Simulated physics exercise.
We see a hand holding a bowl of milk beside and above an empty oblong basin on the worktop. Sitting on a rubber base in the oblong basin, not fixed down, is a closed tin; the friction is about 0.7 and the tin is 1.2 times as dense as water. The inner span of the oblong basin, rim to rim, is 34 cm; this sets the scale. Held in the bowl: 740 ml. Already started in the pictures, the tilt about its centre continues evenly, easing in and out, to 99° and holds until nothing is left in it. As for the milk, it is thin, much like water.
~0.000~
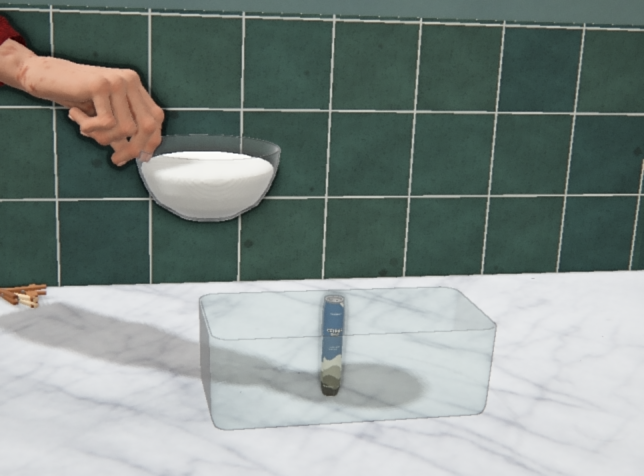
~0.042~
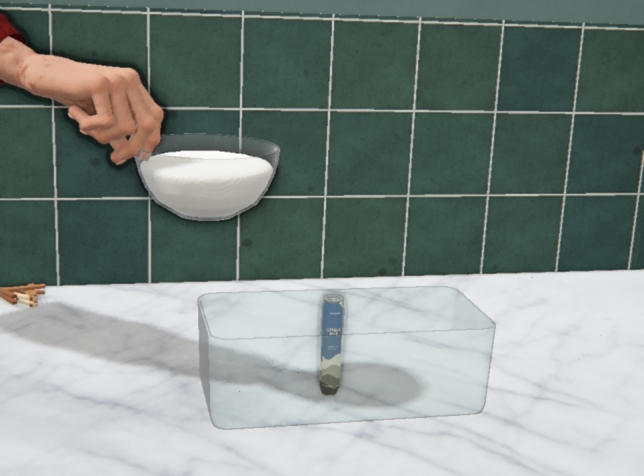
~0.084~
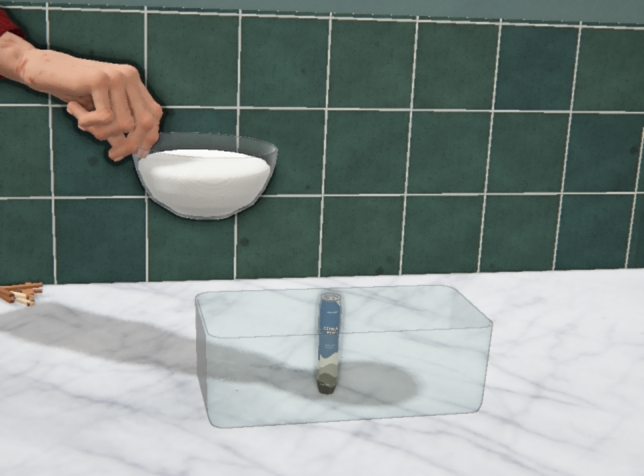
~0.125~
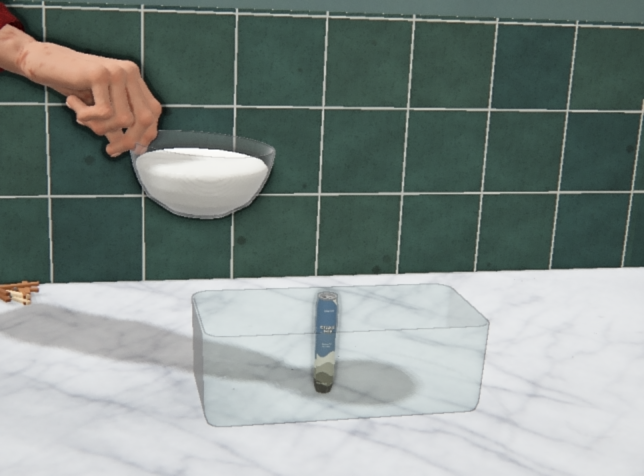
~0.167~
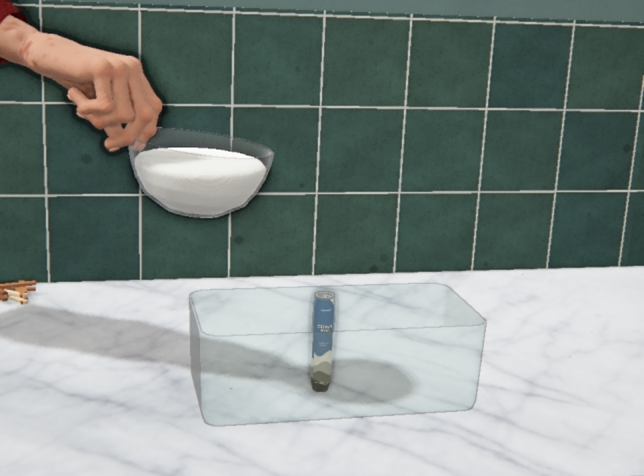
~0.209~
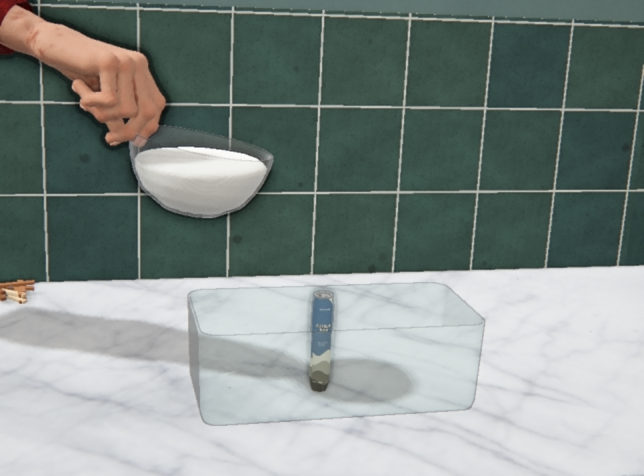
A hand reaching in from the upper left holds a clear bowl of white milk in front of dark green wall tiles, seen from slightly above a white marble worktop. Below and to the right sits an empty, clear oblong basin with a slim blue-and-grey tin upright inside. The bowl, level at first, tilts slightly down to the right as the view shifts very slightly.
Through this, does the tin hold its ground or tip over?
It overturns.
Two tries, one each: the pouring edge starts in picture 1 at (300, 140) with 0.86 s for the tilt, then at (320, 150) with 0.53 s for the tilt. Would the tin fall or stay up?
First it stays on its base; then it stays on its base.
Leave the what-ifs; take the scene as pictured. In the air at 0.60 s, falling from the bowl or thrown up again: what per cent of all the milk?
Roughly 38 percent.
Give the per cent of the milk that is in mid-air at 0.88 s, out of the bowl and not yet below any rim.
Near 14 in a hundred.
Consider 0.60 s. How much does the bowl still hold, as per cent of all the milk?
Roughly 54 percent.
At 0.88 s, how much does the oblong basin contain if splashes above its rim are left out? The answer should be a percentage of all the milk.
The fraction sits near 82 in a hundred.
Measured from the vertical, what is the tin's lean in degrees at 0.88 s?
The tilt is near 5°.
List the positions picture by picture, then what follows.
The first picture shows tilt 0°; pouring edge (278, 149); surface from (141, 164) to (273, 163); the oblong basin's rim runs from (205, 318) to (476, 308); the tin's top is at (334, 304).
The second picture shows tilt 0°; pouring edge (277, 149); surface from (140, 163) to (272, 163).
The third picture shows tilt 2°; pouring edge (275, 149); surface from (137, 161) to (269, 163).
The fourth picture shows tilt 4°; pouring edge (273, 150); surface from (135, 159) to (266, 163).
The fifth picture shows tilt 7°; pouring edge (271, 153); surface from (134, 158) to (264, 162).
The sixth picture shows tilt 10°; pouring edge (271, 157); surface from (135, 157) to (265, 163).
After 0.60 s the tilt is 64° and 53 per cent is still to pour; the tin stands where it began.
After 0.88 s the tilt is 96° and 4 per cent is still to pour; the tin leans 6°.
After 1.18 s the tilt is 99° and 0 per cent is still to pour; the tin lies on its side.
After 1.50 s the tilt is 99° and 0 per cent is still to pour; the tin lies on its side.
In the end the tin lies on its side.
